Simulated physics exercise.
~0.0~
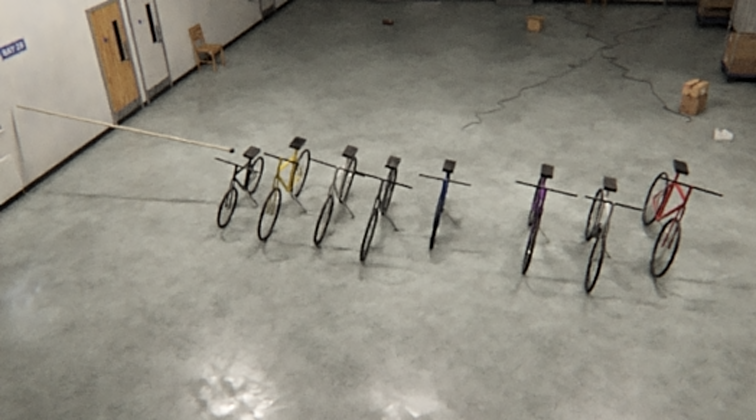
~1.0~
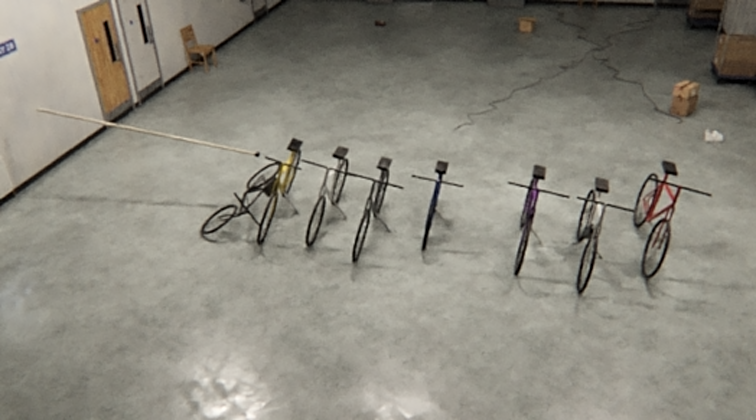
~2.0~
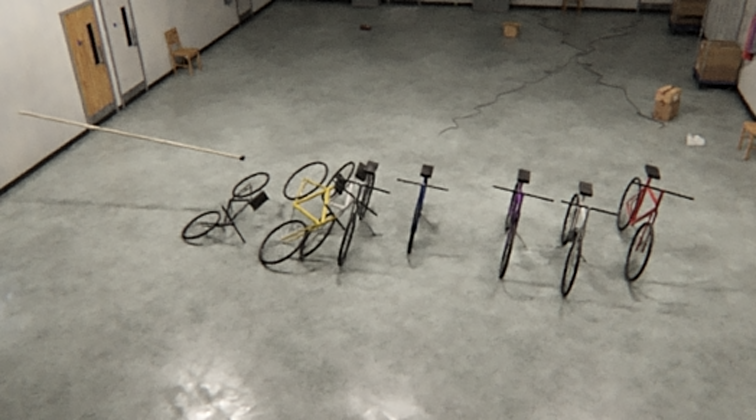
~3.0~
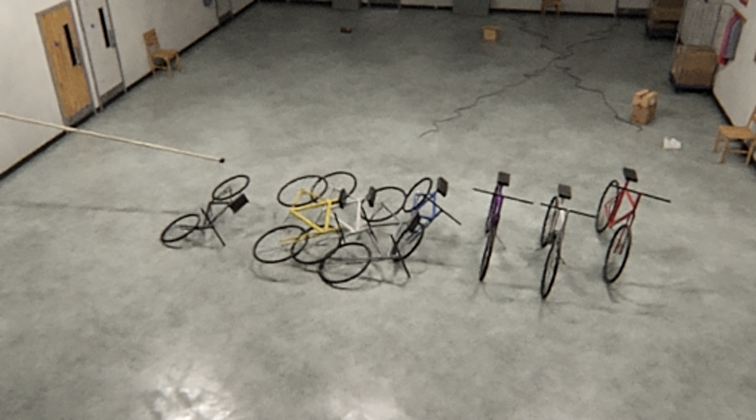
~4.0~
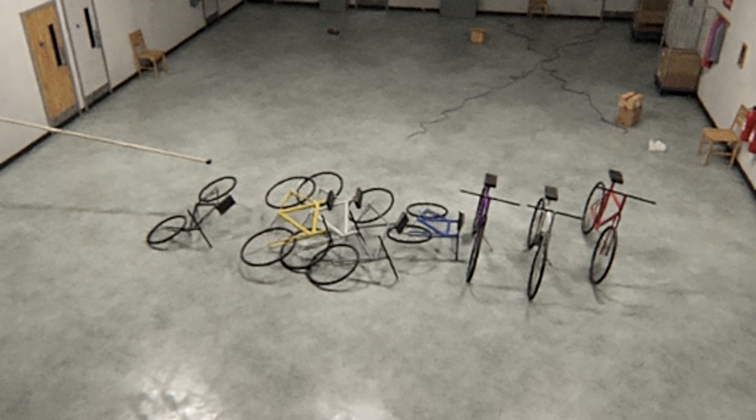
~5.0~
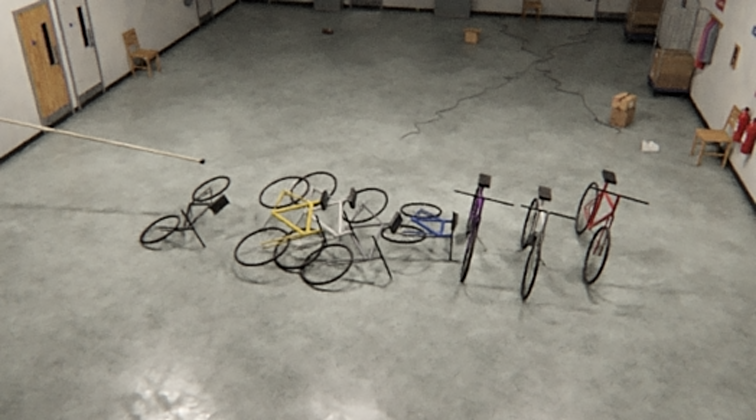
Eight bicycles stand side by side on the grey floor of a large room, seen from above, with a yellow one near the left, blue and purple ones farther along, and a red one at the right end. A long pale pole reaches in from the left and pushes the dark first bicycle over. The yellow bicycle tips next, and the fall passes through the two beside it to the blue one, which drops flat. The view drifts slightly right. The purple bicycle stays upright, and three remain standing beside five toppled ones.
